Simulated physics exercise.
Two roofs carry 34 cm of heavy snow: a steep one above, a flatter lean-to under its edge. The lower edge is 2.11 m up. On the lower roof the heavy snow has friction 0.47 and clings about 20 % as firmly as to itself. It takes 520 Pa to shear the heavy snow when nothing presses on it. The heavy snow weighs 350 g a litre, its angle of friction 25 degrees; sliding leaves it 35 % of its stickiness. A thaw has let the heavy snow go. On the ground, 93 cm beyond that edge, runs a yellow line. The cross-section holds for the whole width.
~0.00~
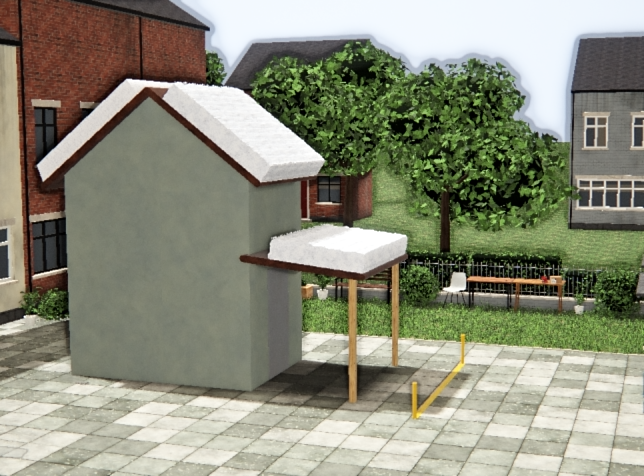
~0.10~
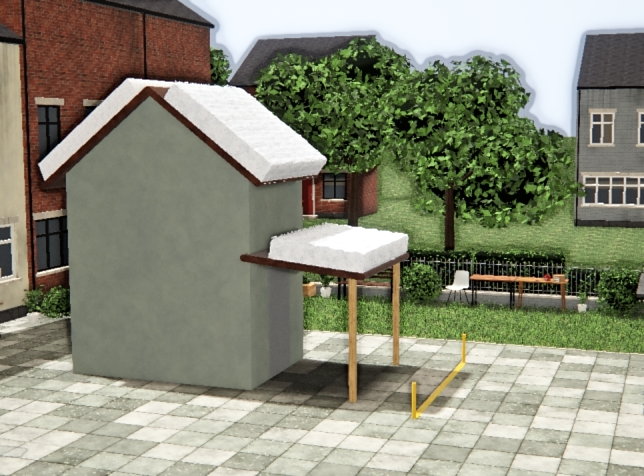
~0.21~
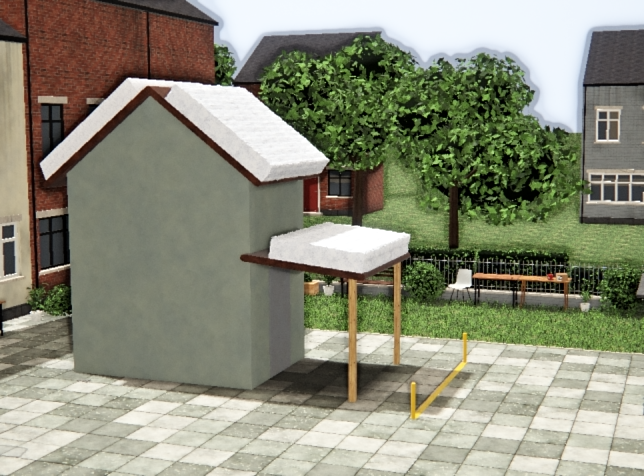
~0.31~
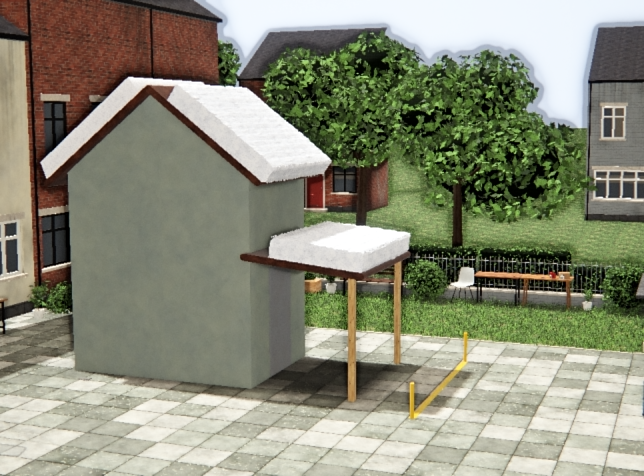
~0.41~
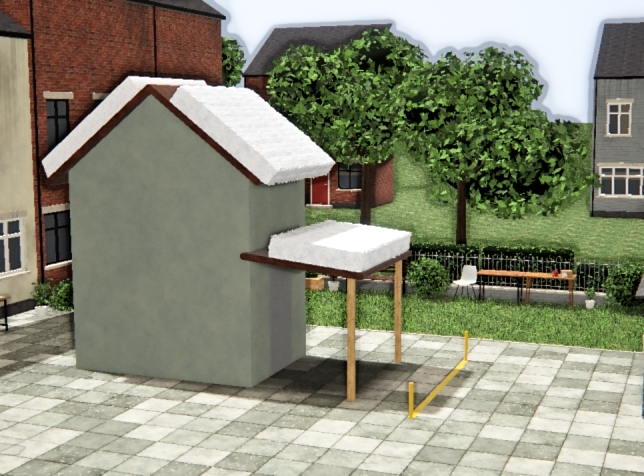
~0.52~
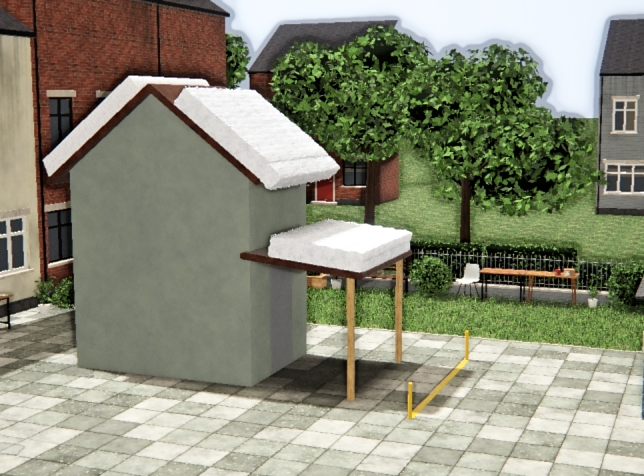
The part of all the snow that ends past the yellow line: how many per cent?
Expect roughly 13 %.
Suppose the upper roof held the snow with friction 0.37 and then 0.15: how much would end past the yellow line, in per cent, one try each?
In turn about 25 %, 40 %.
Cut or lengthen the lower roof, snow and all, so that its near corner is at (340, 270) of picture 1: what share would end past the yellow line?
It would be near 25 %.
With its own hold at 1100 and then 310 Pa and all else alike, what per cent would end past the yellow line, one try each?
In that order: 0 %, 25 %.
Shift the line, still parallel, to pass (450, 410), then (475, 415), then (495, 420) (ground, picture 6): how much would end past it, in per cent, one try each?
In turn about 6 %, 2 %, 0 %.
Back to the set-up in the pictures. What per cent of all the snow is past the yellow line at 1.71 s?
Some 0 per cent.
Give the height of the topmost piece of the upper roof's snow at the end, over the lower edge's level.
Roughly 0.7 m.
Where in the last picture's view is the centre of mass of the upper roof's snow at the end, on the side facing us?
At about (348, 300).
After 1.06 s, none is below the lower edge and 0 % is past the line.
After 1.71 s, none is below the lower edge and 0 % is past the line.
After 2.35 s, 15 % is below the lower edge and 0 % is past the line.
After 3.00 s, 31 % is below the lower edge and 13 % is past the line.
After 4.30 s, 32 % is below the lower edge and 13 % is past the line.
